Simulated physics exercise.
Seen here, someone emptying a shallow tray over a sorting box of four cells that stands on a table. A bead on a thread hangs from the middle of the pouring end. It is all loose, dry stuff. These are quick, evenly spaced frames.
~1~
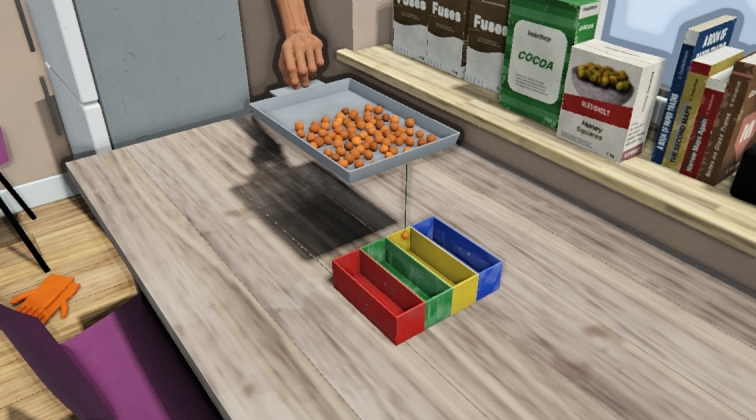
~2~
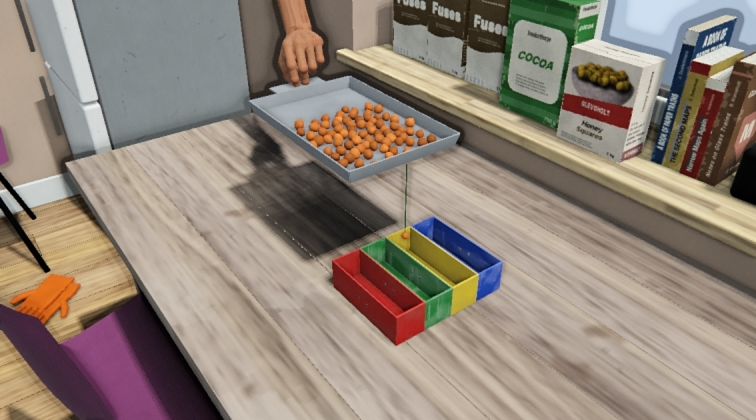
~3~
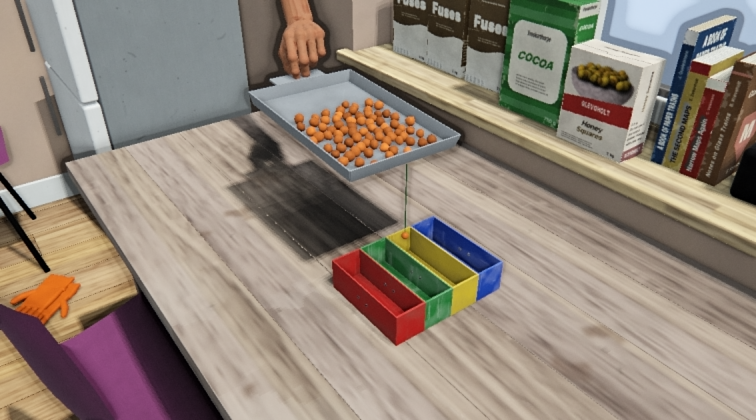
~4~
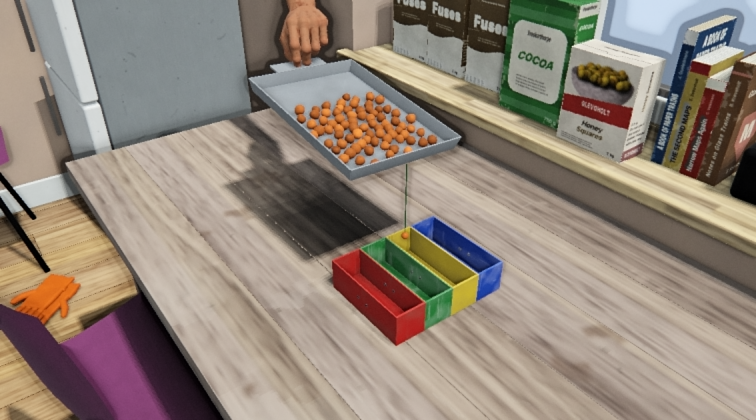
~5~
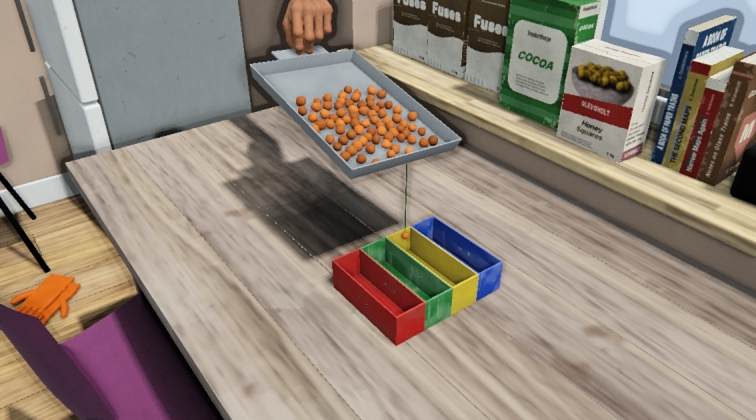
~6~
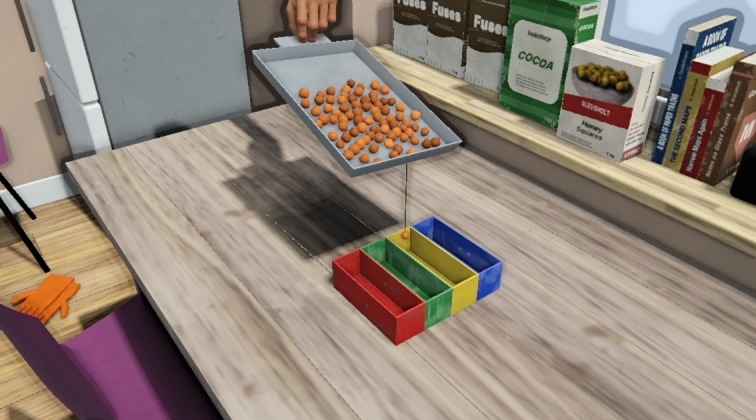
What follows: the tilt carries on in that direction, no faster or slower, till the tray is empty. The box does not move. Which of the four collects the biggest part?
Fullest: The blue cell.
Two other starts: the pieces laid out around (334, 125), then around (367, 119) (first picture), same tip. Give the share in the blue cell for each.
First some 30, then 30 per cent.
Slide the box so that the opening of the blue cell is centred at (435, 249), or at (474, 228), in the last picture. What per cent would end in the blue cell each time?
Roughly 30 per cent, and 20 per cent.
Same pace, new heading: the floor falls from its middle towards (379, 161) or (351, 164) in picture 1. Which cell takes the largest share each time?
In turn: The cell in red; the cell in red.
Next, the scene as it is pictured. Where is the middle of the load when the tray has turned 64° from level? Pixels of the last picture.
At about (413, 127).
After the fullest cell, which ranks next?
Next in line is yellow.
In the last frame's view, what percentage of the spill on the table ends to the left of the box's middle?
Close to 0 per cent.
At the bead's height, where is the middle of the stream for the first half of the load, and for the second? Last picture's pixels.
At about (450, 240), then at (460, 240).
Shortly afterwards, tray tipped steeply; the whole lot on the tray.
Next, tray tipped past a quarter turn; near two thirds on the tray; near a third falling or outside the box.
Some moments later, tray tipped past a quarter turn; near half in the blue cell; near a quarter in the yellow cell; a little in the green cell; only a few in the red cell; near a third falling or outside the box.
In the end, tray tipped past a quarter turn; near half in the blue cell; near a quarter in the yellow cell; a little in the green cell; only a few in the red cell; near a third outside the box.
